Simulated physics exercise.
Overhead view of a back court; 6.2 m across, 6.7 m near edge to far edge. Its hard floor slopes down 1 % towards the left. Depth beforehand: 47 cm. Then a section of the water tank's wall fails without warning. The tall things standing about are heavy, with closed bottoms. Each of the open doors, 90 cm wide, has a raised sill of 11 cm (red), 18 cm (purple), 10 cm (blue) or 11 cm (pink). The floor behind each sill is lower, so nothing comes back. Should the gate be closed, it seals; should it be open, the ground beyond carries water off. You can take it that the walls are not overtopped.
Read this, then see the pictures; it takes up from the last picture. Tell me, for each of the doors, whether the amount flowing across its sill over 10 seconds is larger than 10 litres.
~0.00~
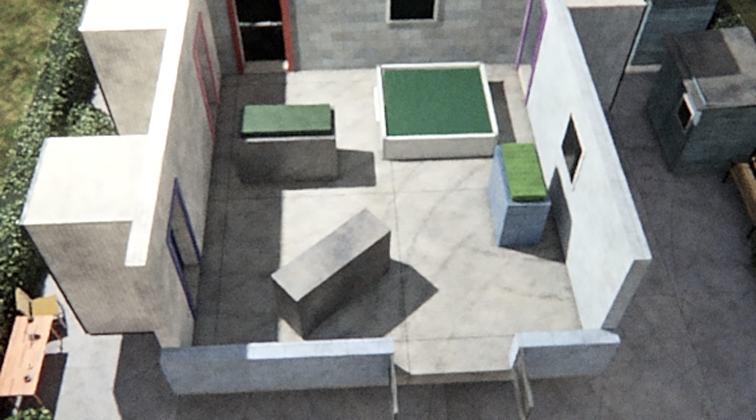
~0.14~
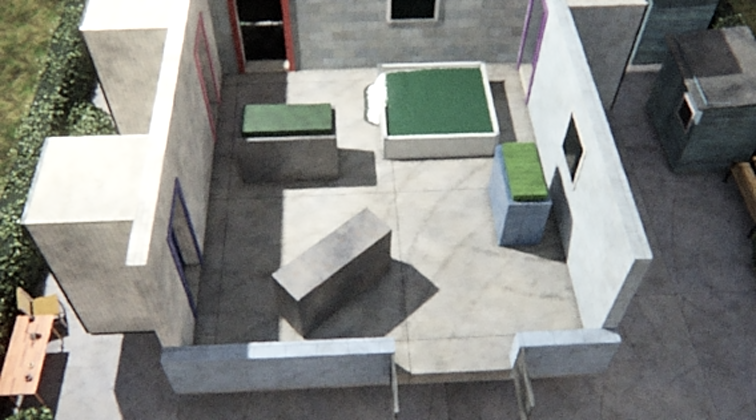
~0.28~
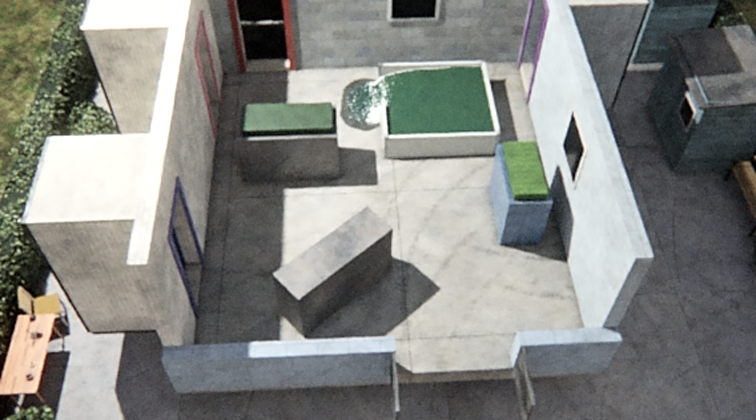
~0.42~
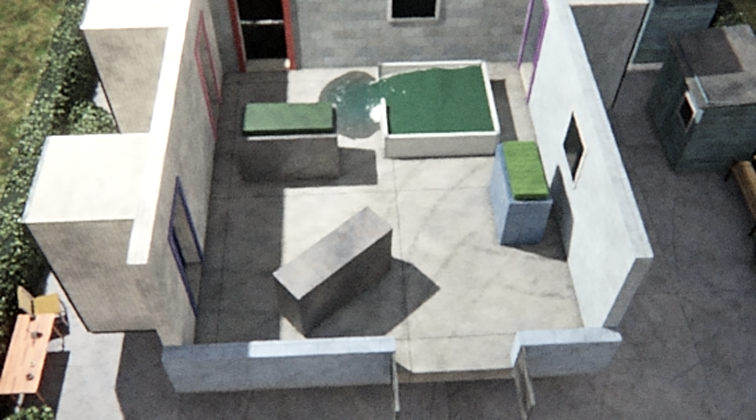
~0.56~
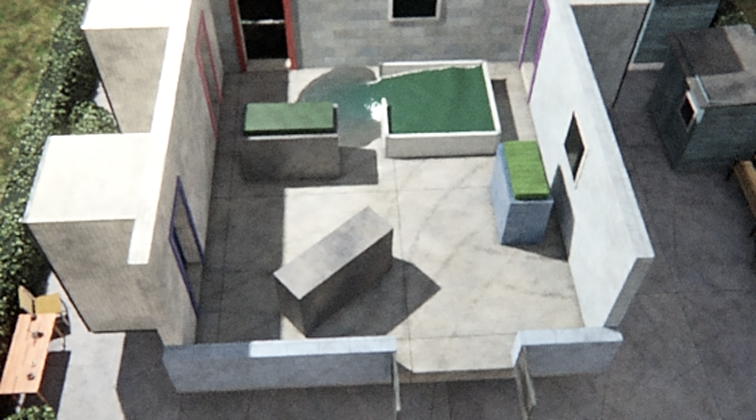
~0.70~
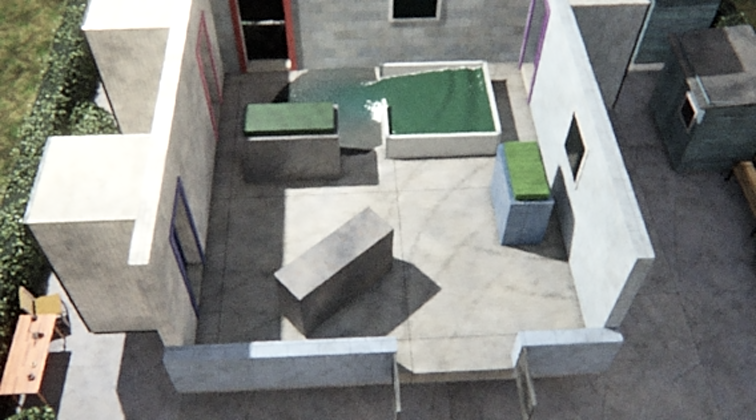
Red door: The total grows larger than the cap; purple door: The total remains smaller than the cap; blue door: The total remains smaller than the cap; pink door: The total grows larger than the cap.
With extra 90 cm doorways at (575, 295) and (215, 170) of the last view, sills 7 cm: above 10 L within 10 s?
In turn: Under, past it.
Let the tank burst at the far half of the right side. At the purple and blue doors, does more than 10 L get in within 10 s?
Result: Purple limit passed, blue limit not passed.
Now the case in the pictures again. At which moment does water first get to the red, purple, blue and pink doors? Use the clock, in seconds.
Arrival: Red 1.1 s, purple not in the 10 s, blue 3.4 s, pink 1.1 s.
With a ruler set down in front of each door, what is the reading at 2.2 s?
Red 12 cm, purple 0 cm, blue 0 cm, pink 23 cm.
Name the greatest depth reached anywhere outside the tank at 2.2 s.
36 cm or so.
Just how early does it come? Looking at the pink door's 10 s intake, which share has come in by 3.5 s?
Some 55 per cent by then.
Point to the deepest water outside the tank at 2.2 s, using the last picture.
Location: Approx. (224, 80).
After 1.4 s water covers 20 % of the floor and is deepest (29 cm) near (375, 98); red door 12 cm at the sill, 0 L in, purple door not reached, blue door not reached, pink door 15 cm at the sill, 0 L in.
After 2.2 s water covers 20 % of the floor and is deepest (36 cm) near (224, 80); red door 12 cm at the sill, 0 L in, purple door not reached, blue door not reached, pink door 23 cm at the sill, 14 L in.
After 3.5 s water covers 30 % of the floor and is deepest (26 cm) near (224, 80); red door 17 cm at the sill, 13 L in, purple door not reached, blue door 1 cm at the sill, 0 L in, pink door 21 cm at the sill, 73 L in.
After 6.0 s water covers 45 % of the floor and is deepest (19 cm) near (223, 86); red door 15 cm at the sill, 43 L in, purple door not reached, blue door 4 cm at the sill, 0 L in, pink door 16 cm at the sill, 118 L in.
After 10.0 s water covers 70 % of the floor and is deepest (12 cm) near (218, 130); red door 10 cm at the sill, 51 L in, purple door not reached, blue door 8 cm at the sill, 0 L in, pink door 12 cm at the sill, 136 L in.
